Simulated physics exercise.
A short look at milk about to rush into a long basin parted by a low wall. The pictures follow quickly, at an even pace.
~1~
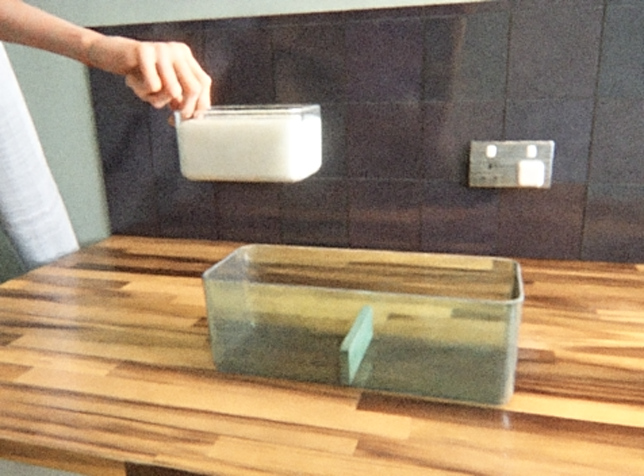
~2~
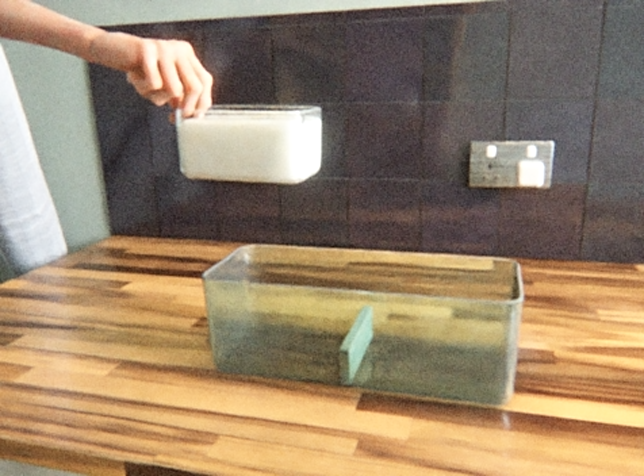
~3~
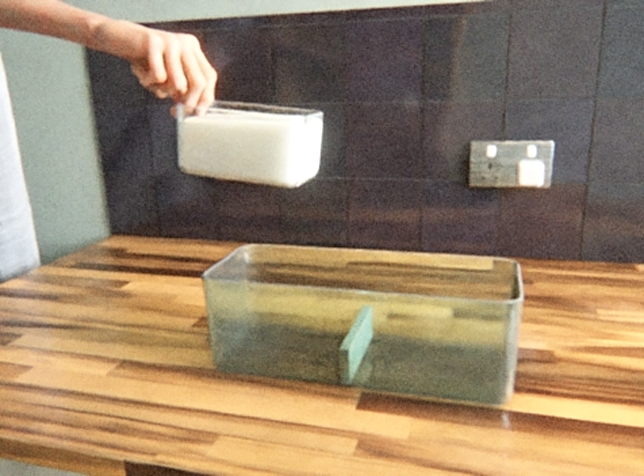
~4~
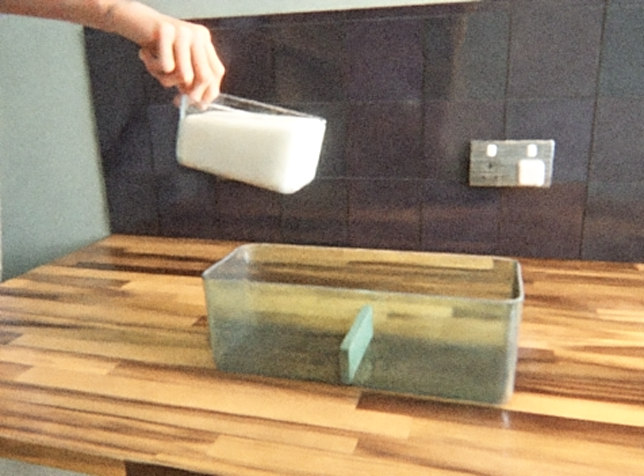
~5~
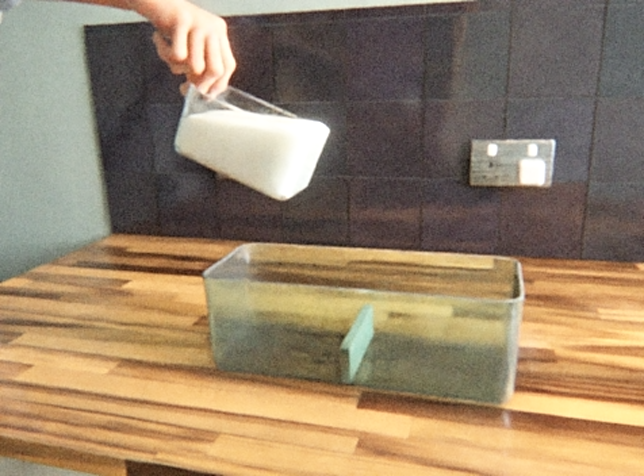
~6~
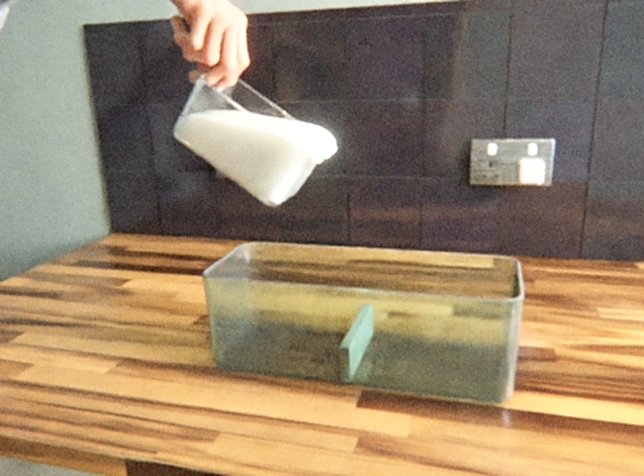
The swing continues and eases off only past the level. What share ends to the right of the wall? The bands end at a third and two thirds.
The share right of the wall is from a third to two thirds.
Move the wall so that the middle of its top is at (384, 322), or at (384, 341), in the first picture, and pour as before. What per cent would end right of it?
About 25 and 40 per cent.
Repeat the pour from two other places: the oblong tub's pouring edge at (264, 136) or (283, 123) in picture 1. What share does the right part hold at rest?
First some 10, then 25 per cent.
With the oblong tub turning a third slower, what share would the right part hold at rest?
Near 65 %.
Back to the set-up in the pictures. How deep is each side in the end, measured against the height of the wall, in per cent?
The left part 30 per cent, the right part 40.
A moment on, the oblong tub is tipped right over and 17 per cent is still to pour, 3 is left of the wall and 35 right of it.
Next, the oblong tub is tipped right over and 2 per cent is still to pour, 30 is left of the wall and 58 right of it.
Then the oblong tub is tipped right over and 0 per cent is still to pour, 37 is left of the wall and 57 right of it.
Later the oblong tub is tipped right over and 0 per cent is still to pour, 37 is left of the wall and 57 right of it.
Finally, 37 per cent lies left of the wall, 57 right of it and 6 outside.
